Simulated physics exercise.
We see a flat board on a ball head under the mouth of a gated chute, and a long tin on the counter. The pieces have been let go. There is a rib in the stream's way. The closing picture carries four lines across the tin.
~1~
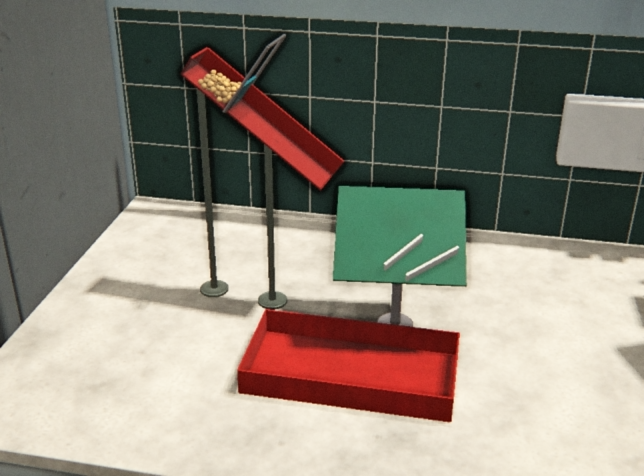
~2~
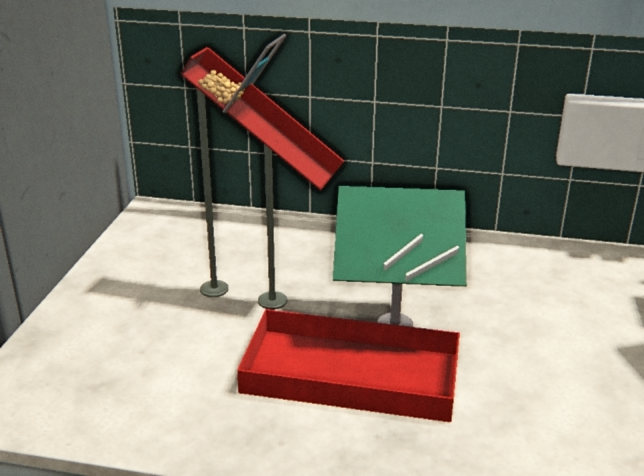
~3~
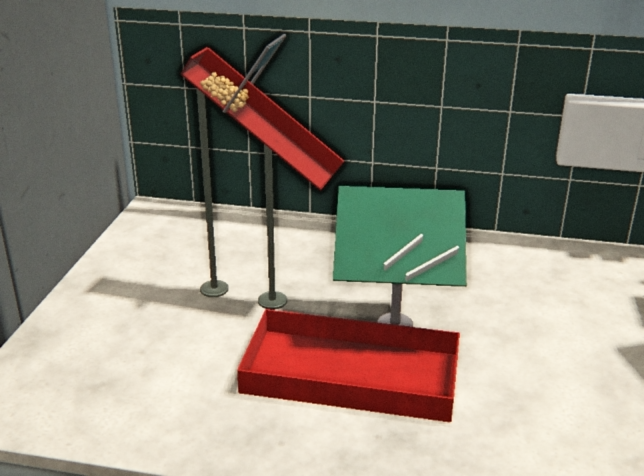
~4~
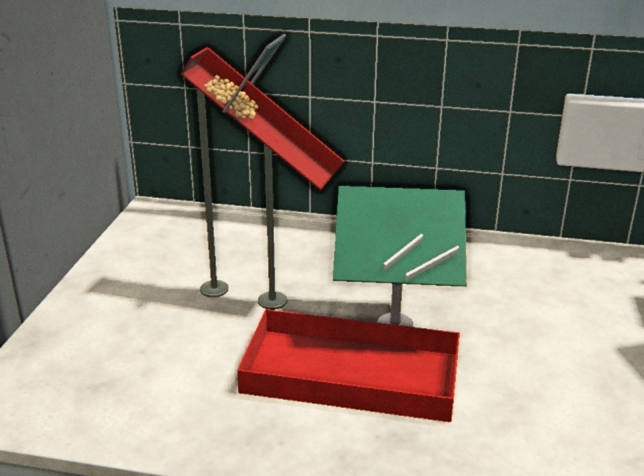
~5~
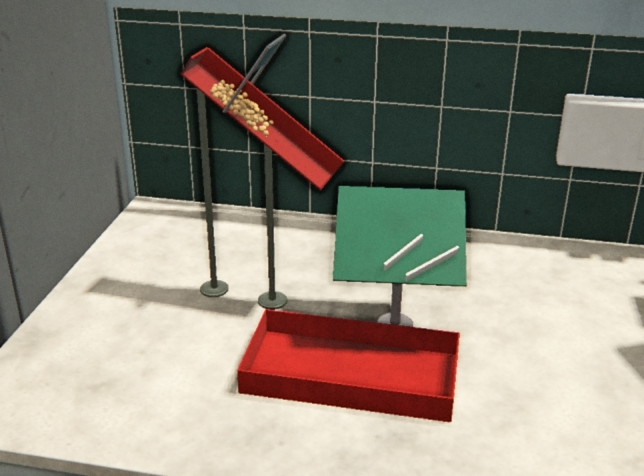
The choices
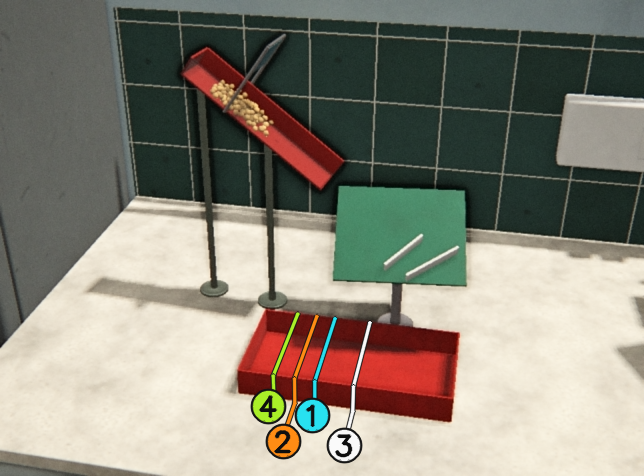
Dried chickpeas sliding slowly down a sloping red chute past a raised gate, above a tilted green board and empty red tin.
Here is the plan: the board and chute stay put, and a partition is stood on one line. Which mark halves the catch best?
The best line is 3.
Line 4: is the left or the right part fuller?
The right side.
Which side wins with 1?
Right.
On the marked copy, line 1 crosses the front rim at (314, 380); line 2 crosses the front rim at (294, 377); line 3 crosses the front rim at (353, 385); line 4 crosses the front rim at (273, 375).
If 1 is chosen, of what is caught, none on the left of the divider, all on the right.
If 2 is chosen, of what is caught, none on the left of the divider, all on the right.
If 3 is chosen, of what is caught, about half on the left of the divider, about half on the right.
If 4 is chosen, of what is caught, none on the left of the divider, all on the right.
